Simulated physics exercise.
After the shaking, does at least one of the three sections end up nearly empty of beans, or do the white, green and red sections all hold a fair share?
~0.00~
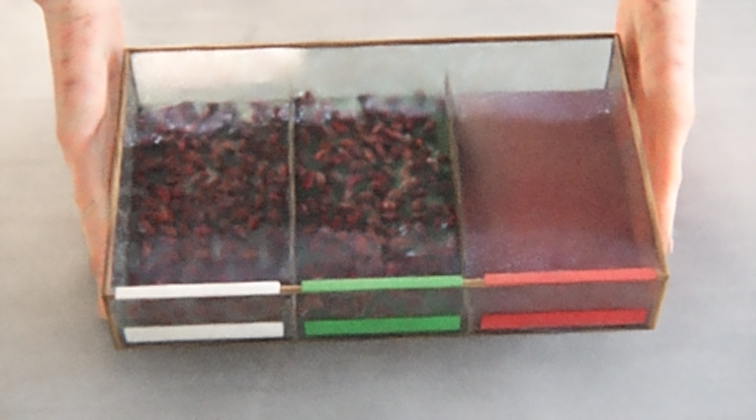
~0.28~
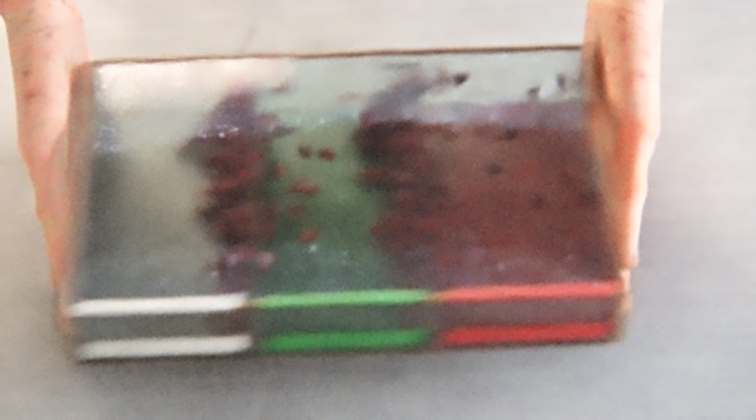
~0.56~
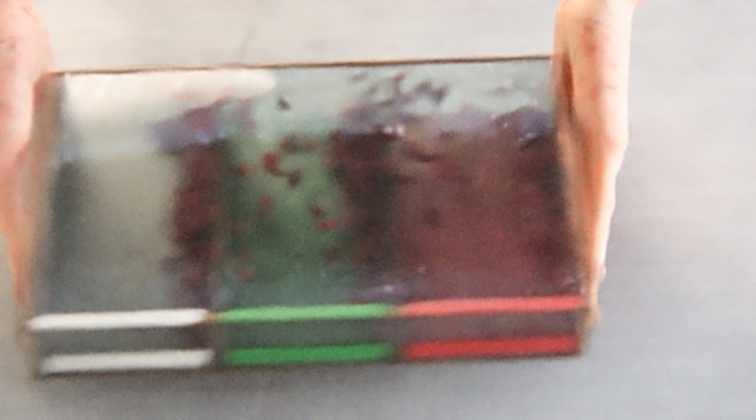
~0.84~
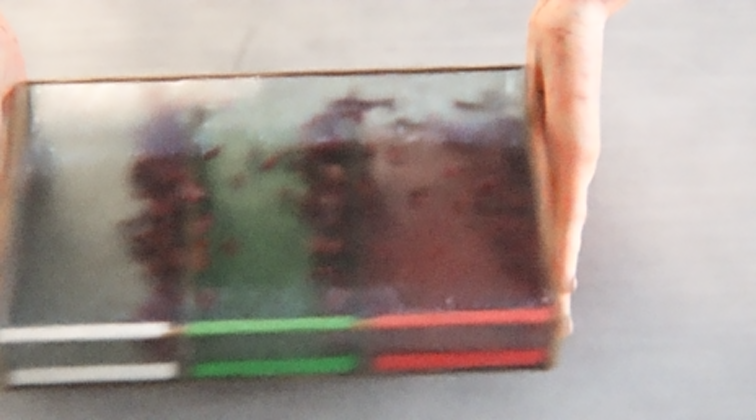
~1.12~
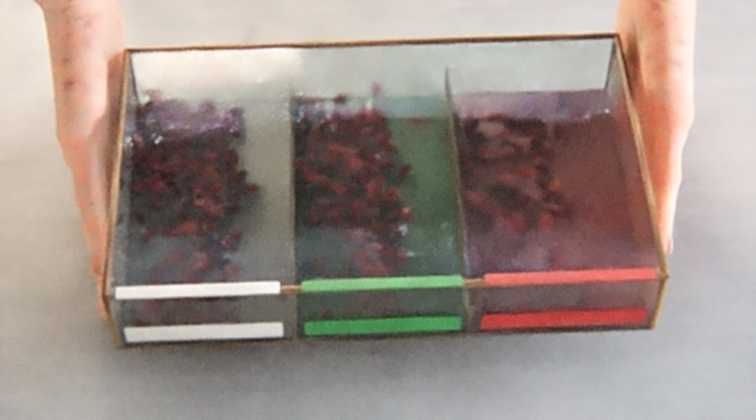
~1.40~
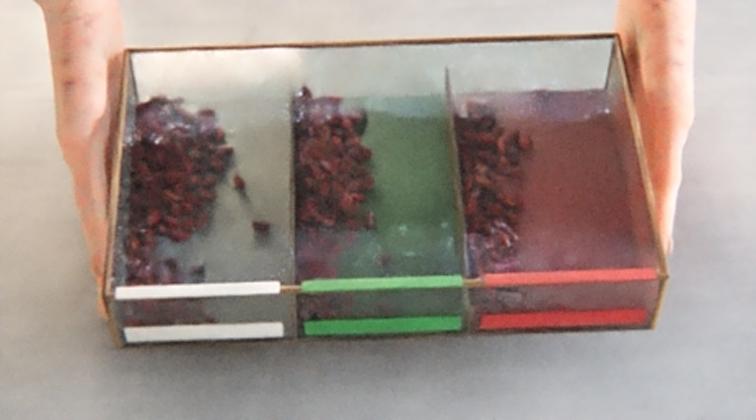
All three sections hold a fair share of the beans. The red section, which looked bare at the start, ends with a clear cluster of its own, and plenty remain in the white and green ones.
